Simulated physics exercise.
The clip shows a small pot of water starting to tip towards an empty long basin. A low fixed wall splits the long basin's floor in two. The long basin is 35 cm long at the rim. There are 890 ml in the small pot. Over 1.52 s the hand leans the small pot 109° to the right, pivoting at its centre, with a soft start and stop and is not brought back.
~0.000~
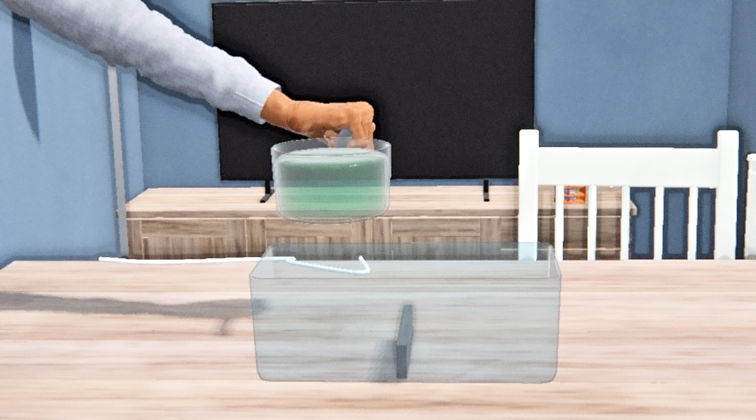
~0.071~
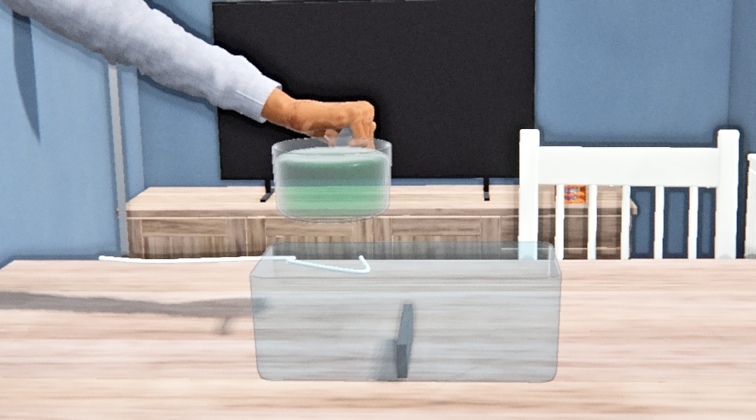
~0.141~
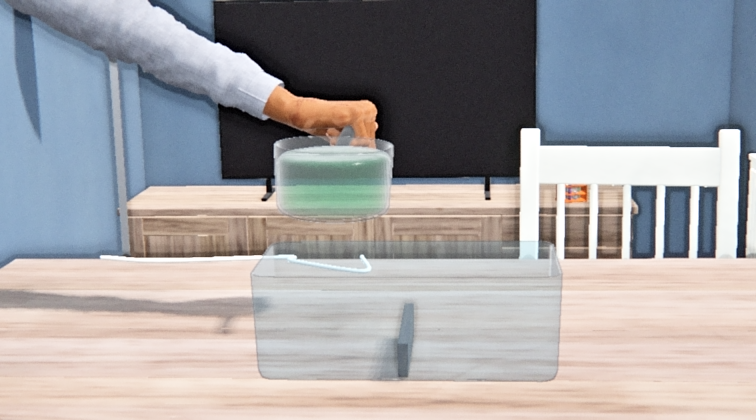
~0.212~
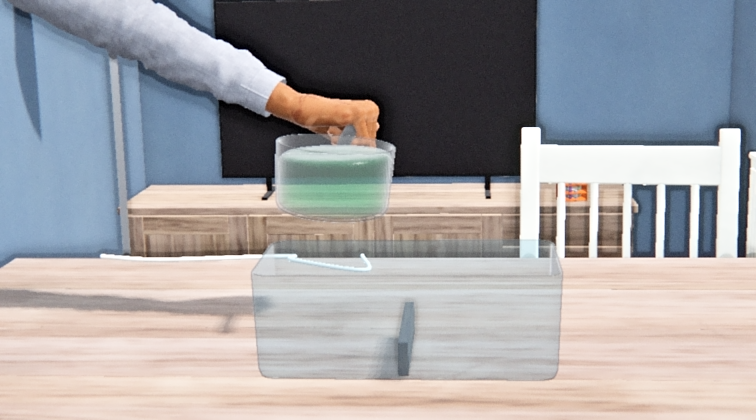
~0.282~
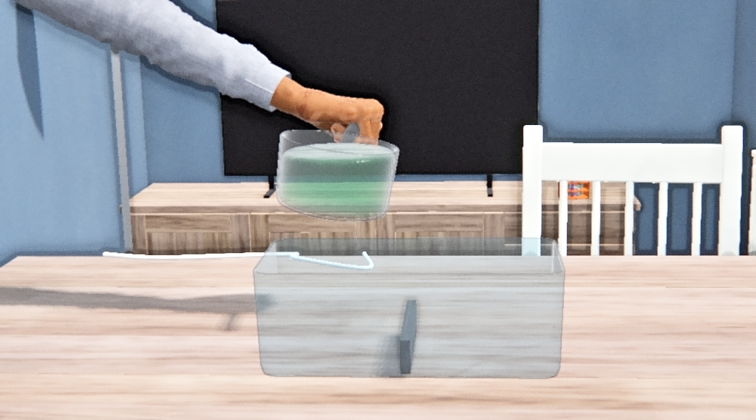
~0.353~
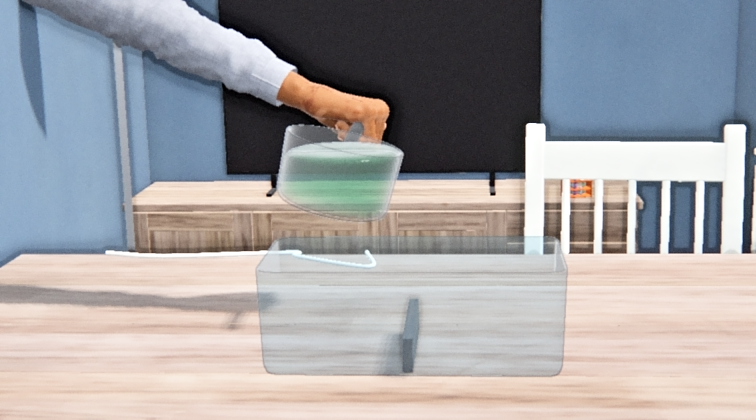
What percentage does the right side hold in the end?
The far part has some 88 per cent.
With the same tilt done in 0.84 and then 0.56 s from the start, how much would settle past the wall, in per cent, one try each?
First 80, then 75 per cent.
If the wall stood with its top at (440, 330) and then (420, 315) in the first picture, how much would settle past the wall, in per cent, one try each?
In turn about 60 and 80 per cent.
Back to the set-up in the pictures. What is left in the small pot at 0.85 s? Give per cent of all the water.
Near 54 in a hundred.
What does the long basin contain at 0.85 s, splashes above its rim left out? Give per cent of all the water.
Some 24 per cent.
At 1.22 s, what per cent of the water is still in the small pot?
About 10 per cent.
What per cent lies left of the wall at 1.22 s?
About 6 per cent.
By 0.85 s the tilt is 65° and 54 per cent is still to pour, 1 is left of the wall and 23 right of it.
By 1.22 s the tilt is 99° and 10 per cent is still to pour, 6 is left of the wall and 79 right of it.
By 1.60 s the tilt is 109° and 0 per cent is still to pour, 12 is left of the wall and 88 right of it.
By 2.02 s the tilt is 109° and 0 per cent is still to pour, 12 is left of the wall and 88 right of it.
At rest 12 per cent lies left of the wall, 88 right of it and 0 outside.
